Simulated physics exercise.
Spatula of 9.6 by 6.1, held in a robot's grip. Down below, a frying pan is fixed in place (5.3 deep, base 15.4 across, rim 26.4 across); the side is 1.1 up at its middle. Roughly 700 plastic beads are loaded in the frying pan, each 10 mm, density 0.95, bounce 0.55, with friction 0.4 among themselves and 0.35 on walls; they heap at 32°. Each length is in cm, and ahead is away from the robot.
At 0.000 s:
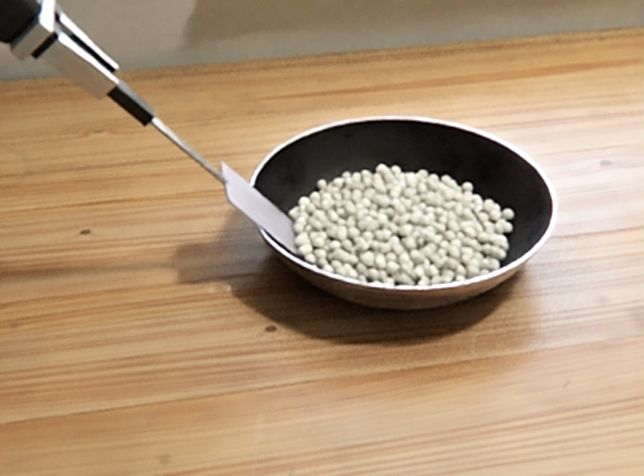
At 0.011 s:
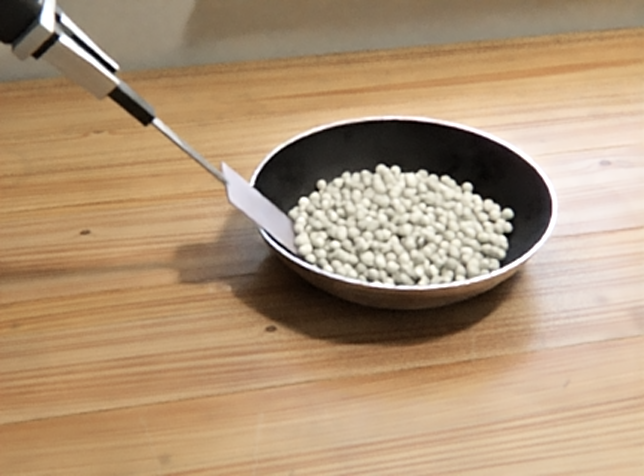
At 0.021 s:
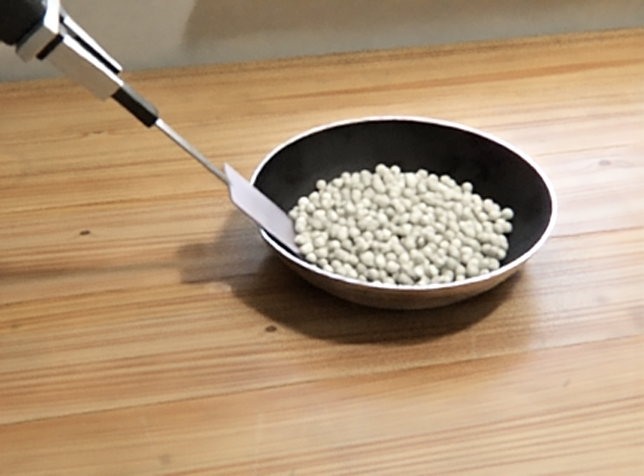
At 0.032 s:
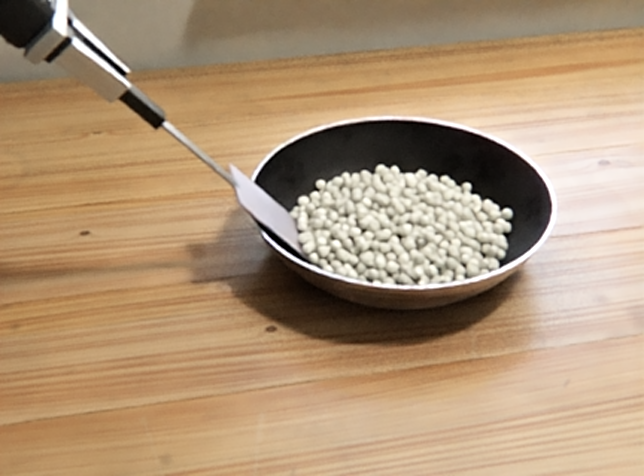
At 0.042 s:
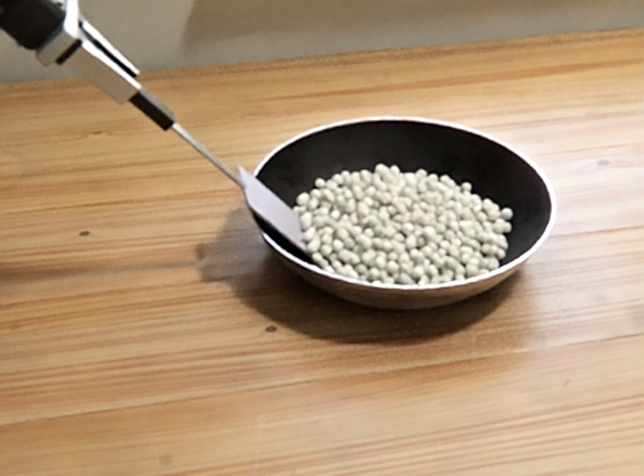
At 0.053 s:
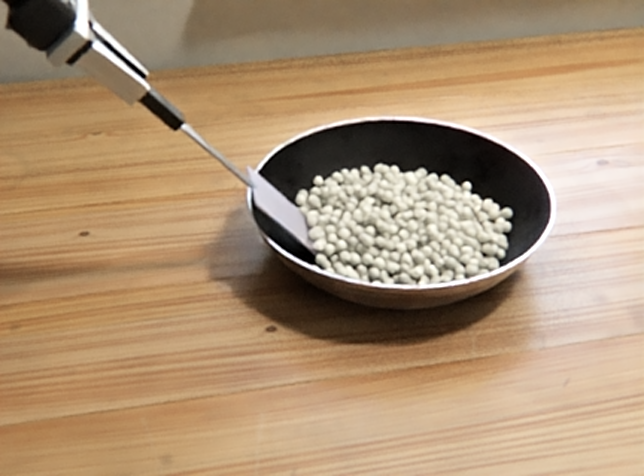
At the start, a robot arm holds a pale spatula over the left rim of a dark frying pan heaped with small whitish beads on a wooden surface. The spatula barely moves at first, then slides slightly right and down inside the pan, while the beads shift very little.
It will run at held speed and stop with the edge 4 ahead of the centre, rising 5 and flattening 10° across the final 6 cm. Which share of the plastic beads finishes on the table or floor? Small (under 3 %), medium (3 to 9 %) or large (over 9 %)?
Small.
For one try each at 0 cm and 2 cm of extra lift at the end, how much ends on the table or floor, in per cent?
Result: Approx. 0 % and 0 %, one try each.
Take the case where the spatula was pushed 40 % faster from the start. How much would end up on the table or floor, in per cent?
I'd say close to 5 per cent.
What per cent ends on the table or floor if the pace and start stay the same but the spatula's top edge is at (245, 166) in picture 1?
0 percent or so.
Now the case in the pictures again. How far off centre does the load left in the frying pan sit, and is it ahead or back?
Ahead, by around 3.0 cm.
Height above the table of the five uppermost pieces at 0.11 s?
Height: Some 4 cm.
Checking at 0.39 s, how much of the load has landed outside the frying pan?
Some 0 per cent of the load.
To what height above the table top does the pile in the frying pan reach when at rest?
Height at the end: Around 5.0 cm.
After 0.11 s, sloping 50°, highest piece 5 above the table; 702 in the frying pan.
After 0.16 s, sloping 46°, highest piece 6 above the table; 702 in the frying pan.
After 0.39 s, sloping 40°, highest piece 6 above the table; 700 in the frying pan, 2 on the blade or in flight.
After 1.44 s, sloping 40°, highest piece 5 above the table; 700 in the frying pan, 2 on the table or floor.
At rest, 700 in the frying pan, 2 on the table or floor. That is 0 % on the table or floor.
